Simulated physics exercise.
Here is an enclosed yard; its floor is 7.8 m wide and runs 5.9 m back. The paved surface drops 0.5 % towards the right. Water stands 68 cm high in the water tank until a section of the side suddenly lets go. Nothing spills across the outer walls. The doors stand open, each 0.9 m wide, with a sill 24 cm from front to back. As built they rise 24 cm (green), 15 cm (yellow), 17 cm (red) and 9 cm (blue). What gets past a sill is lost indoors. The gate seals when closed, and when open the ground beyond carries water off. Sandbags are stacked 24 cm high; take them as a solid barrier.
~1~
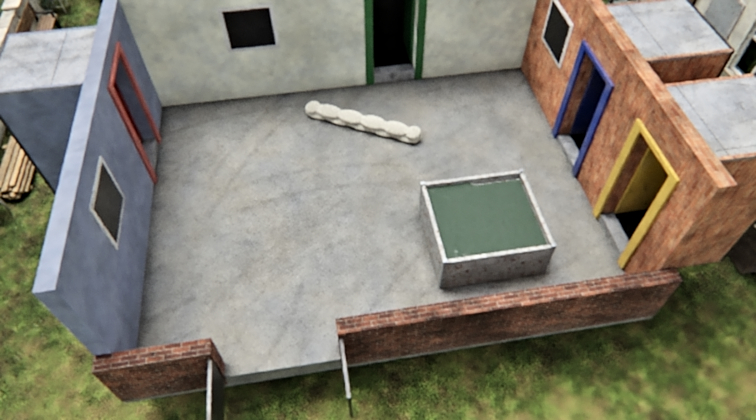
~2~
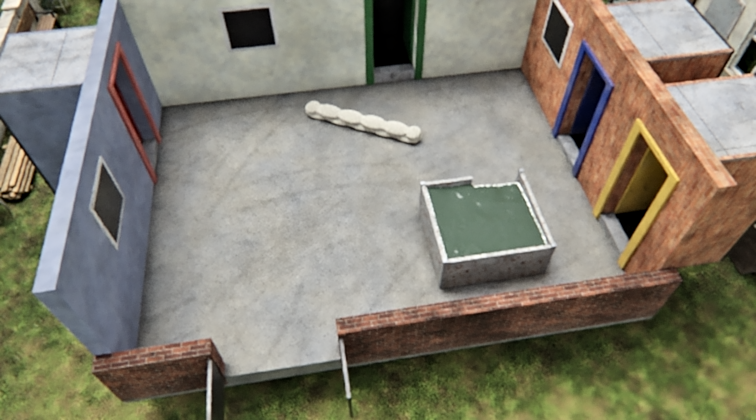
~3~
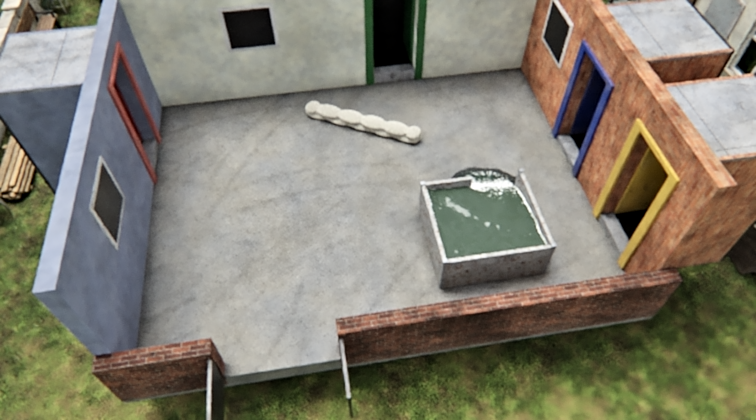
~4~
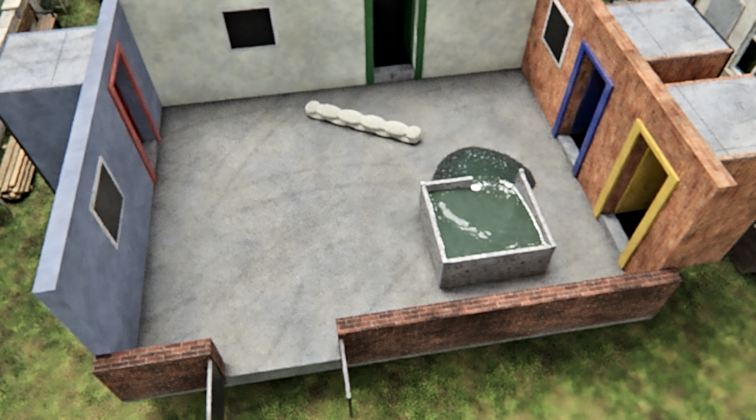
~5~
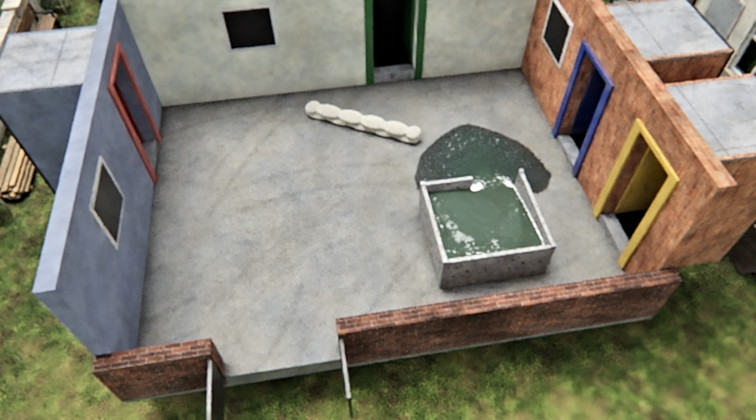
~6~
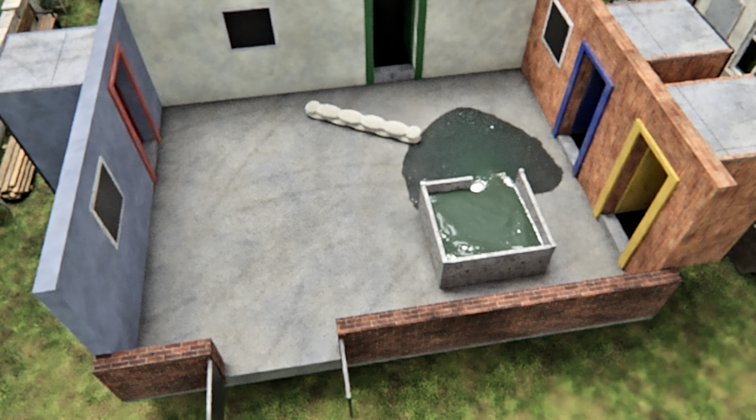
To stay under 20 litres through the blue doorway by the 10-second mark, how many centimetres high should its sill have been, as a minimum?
About 7.5 cm.
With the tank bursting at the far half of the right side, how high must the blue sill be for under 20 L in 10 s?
Then roughly 15 cm.
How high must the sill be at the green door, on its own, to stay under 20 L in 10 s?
Roughly 13.5 cm at green.
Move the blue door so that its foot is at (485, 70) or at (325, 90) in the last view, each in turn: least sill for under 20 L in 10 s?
About 20 and 8.5 cm.
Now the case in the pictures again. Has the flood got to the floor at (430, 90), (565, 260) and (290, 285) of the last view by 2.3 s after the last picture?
In turn: Under water, still dry, dry.
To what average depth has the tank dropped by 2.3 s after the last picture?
Some 27 cm.
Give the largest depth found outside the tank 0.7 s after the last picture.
Up to some 35 cm.
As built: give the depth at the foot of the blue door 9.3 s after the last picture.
Some 7.0 cm.
Then, 0.7 s after the last picture water covers 25 % of the floor, deepest (35 cm) near (495, 198); 13 cm at the blue door, 0 litres in over its 9 cm sill.
Then, 2.3 s after the last picture water covers 30 % of the floor, deepest (26 cm) near (526, 99); 7 cm at the blue door, 9 litres in over its 9 cm sill.
Then, 9.3 s after the last picture water covers 80 % of the floor, deepest (11 cm) near (526, 81); 7 cm at the blue door, 11 litres in over its 9 cm sill.
At the blue door as built, the water peaked near 13 cm, 0.7 s after the last picture.
With a sill of 6.5 cm, 33 litres would have come in within the 10 s; with 8.5 cm, 14 litres. So under 20 litres takes about 7.5 cm.
